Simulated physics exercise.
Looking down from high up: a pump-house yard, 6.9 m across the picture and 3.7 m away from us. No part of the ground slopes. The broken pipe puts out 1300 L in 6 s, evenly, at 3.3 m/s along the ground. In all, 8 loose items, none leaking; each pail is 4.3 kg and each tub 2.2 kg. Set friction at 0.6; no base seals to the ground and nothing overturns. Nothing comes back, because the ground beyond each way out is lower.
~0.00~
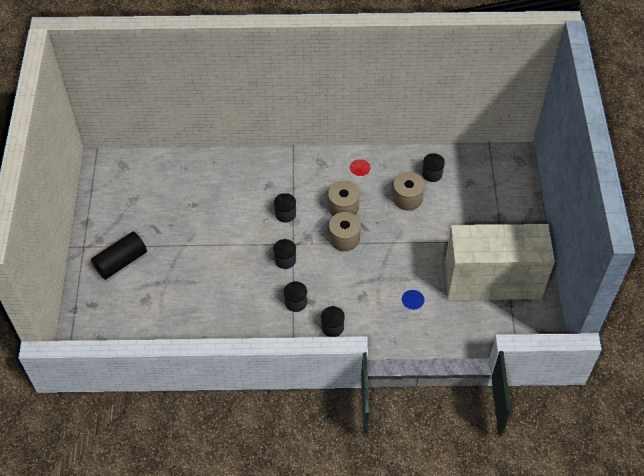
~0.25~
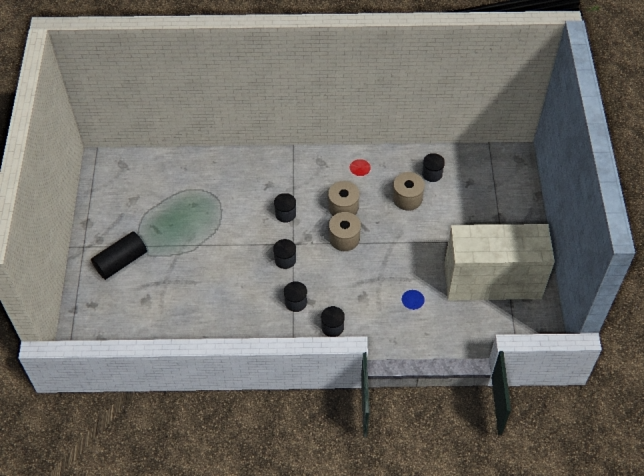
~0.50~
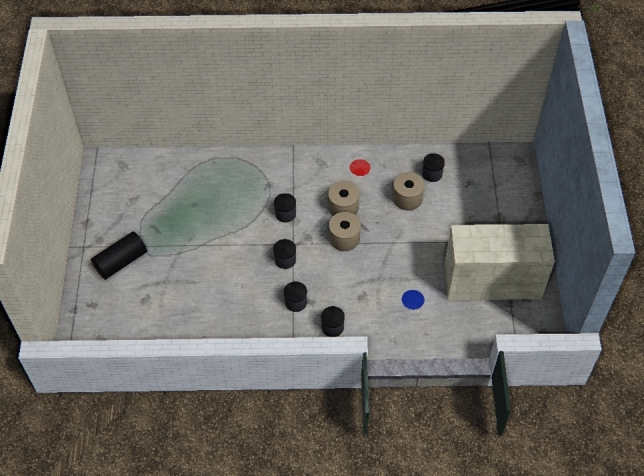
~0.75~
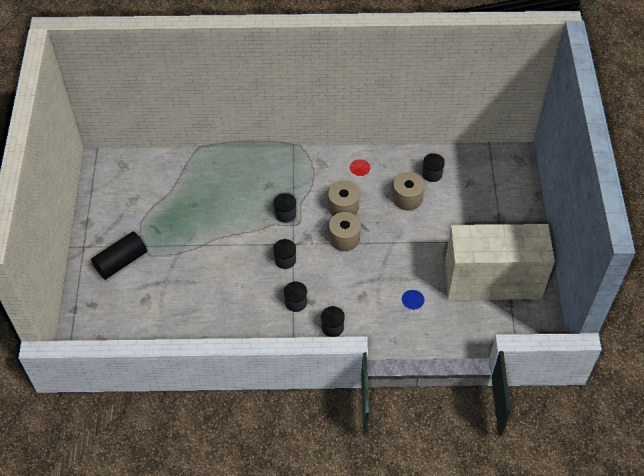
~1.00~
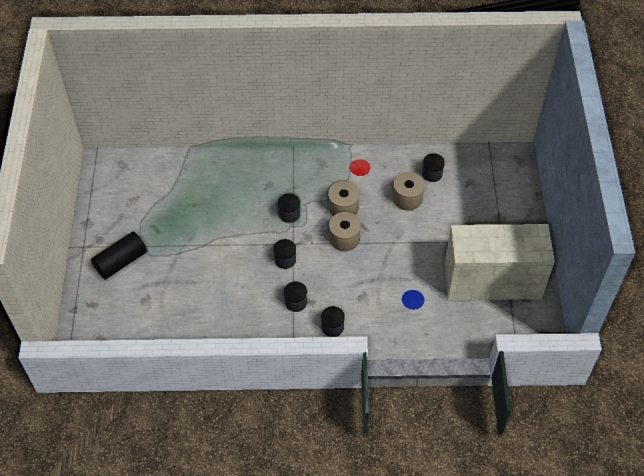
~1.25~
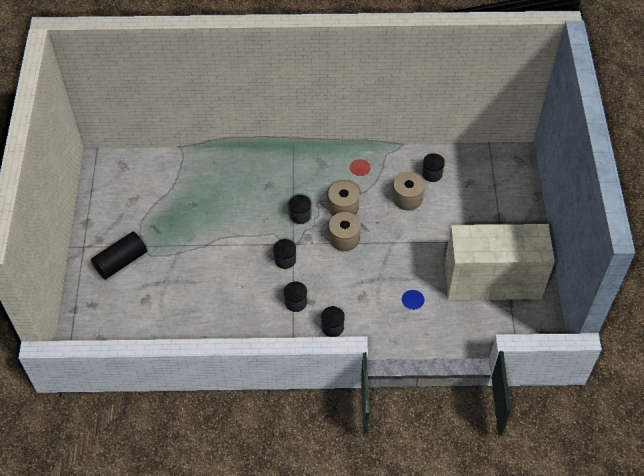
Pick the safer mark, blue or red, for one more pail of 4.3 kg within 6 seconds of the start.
Blue.
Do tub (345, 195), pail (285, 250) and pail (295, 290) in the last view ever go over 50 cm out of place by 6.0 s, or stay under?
Taking them in order, the first is below the mark, the second below the mark and the third below the mark.
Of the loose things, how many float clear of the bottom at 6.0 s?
By my count, 3.
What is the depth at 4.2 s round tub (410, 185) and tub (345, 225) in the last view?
Roughly 1 and 1 cm.
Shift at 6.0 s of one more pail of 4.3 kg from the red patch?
Roughly 140 cm from the patch.
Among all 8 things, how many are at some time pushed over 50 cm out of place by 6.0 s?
That comes to 2.
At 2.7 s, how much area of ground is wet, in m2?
At that time the wet patch spans about 10.0 m2.
After 1.8 s on blue it would be 0 cm off in 0 cm of water; on red it would be 60 cm off in 5 cm of water.
After 2.7 s on blue it would be 0 cm off in 0 cm of water; on red it would be 180 cm off in 4 cm of water.
After 4.2 s on blue it would be 0 cm off in 0 cm of water; on red it would be 239 cm off in 11 cm of water.
After 6.0 s on blue it would be 0 cm off in 3 cm of water; on red it would be 142 cm off in 4 cm of water.
